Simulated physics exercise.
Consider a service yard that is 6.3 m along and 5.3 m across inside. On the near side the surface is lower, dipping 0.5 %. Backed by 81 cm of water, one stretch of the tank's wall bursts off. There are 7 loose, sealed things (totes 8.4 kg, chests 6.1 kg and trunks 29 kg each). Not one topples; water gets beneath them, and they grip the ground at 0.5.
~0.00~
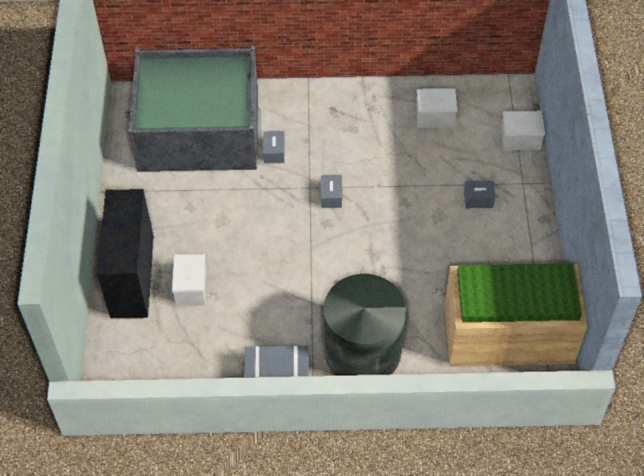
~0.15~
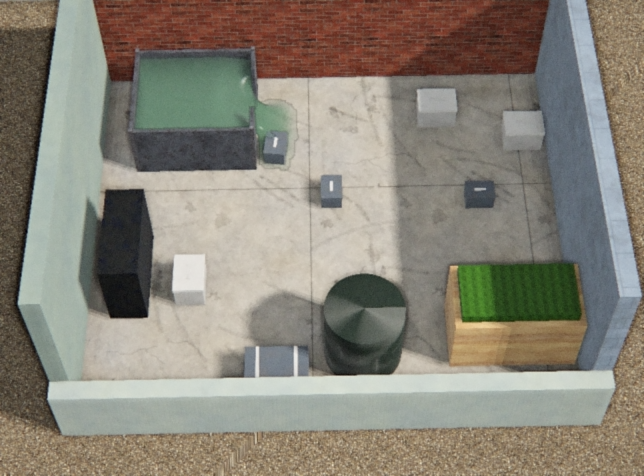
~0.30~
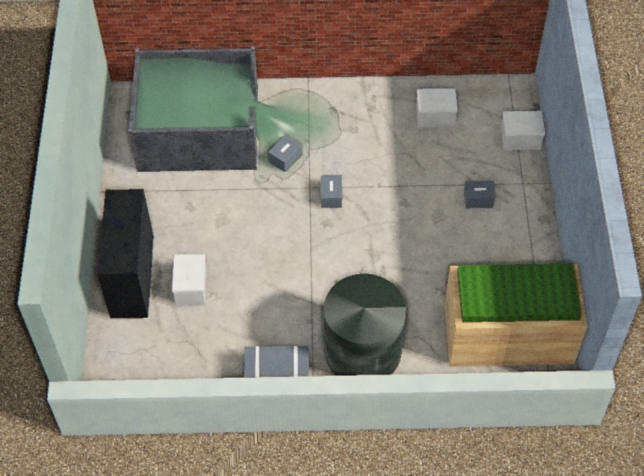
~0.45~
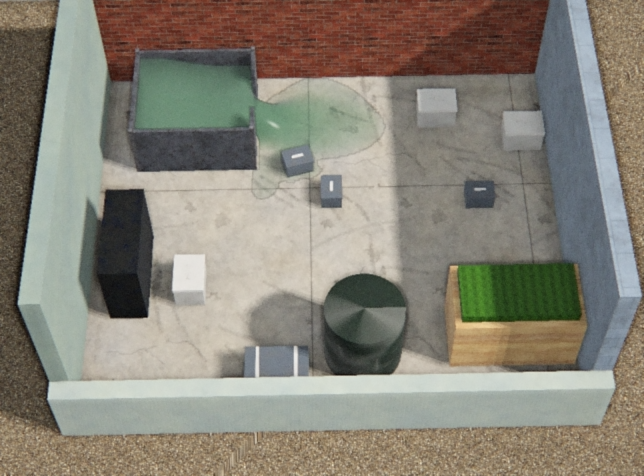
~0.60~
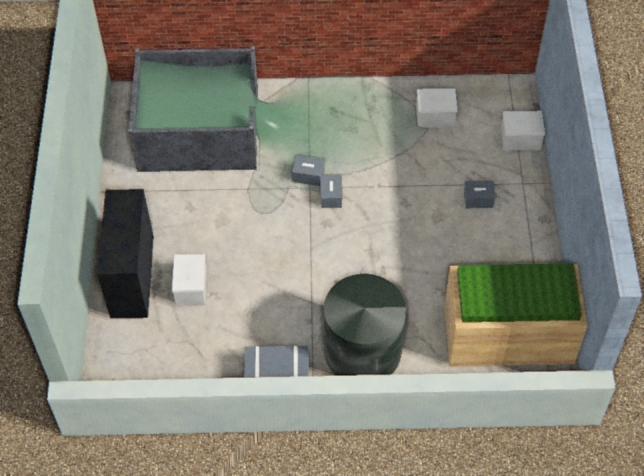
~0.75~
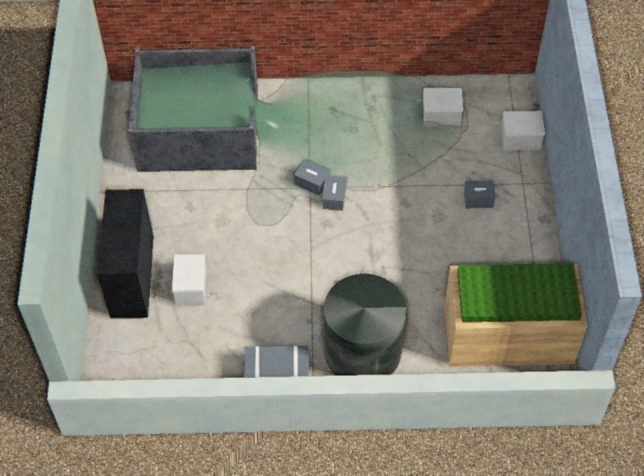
We see green water pour through the right side of a raised tank in a walled yard and spread across the floor, pushing a small grey box rightward against another, then slightly shifting that one and a pale box.
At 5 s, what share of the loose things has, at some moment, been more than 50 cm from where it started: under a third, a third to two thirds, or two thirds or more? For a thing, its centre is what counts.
It is two thirds or beyond.
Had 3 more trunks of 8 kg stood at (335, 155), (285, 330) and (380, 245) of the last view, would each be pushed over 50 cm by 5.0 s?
Result, one by one: Exceeded, not exceeded and exceeded.
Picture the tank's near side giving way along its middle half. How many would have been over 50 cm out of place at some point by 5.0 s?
That gives 2 of them.
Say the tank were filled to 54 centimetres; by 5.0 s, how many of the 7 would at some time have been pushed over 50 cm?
Then 4 of them.
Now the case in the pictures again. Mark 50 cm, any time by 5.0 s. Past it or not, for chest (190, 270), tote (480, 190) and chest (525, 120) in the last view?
Listed in sequence: Lower; higher; higher for the last.
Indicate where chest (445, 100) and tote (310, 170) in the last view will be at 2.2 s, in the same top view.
First near (530, 104), second near (308, 207).
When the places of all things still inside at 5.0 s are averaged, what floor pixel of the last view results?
They're centred close to (351, 276).
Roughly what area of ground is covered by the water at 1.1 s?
Roughly 10.5 m2.
After 1.1 s 2 of 7 are over 50 cm from their spots; 0 afloat.
After 2.2 s 4 of 7 are over 50 cm from their spots; 3 afloat.
After 3.5 s 5 of 7 are over 50 cm from their spots; 3 afloat.
After 5.0 s 5 of 7 are over 50 cm from their spots, and 5 have been at some point; 3 afloat.
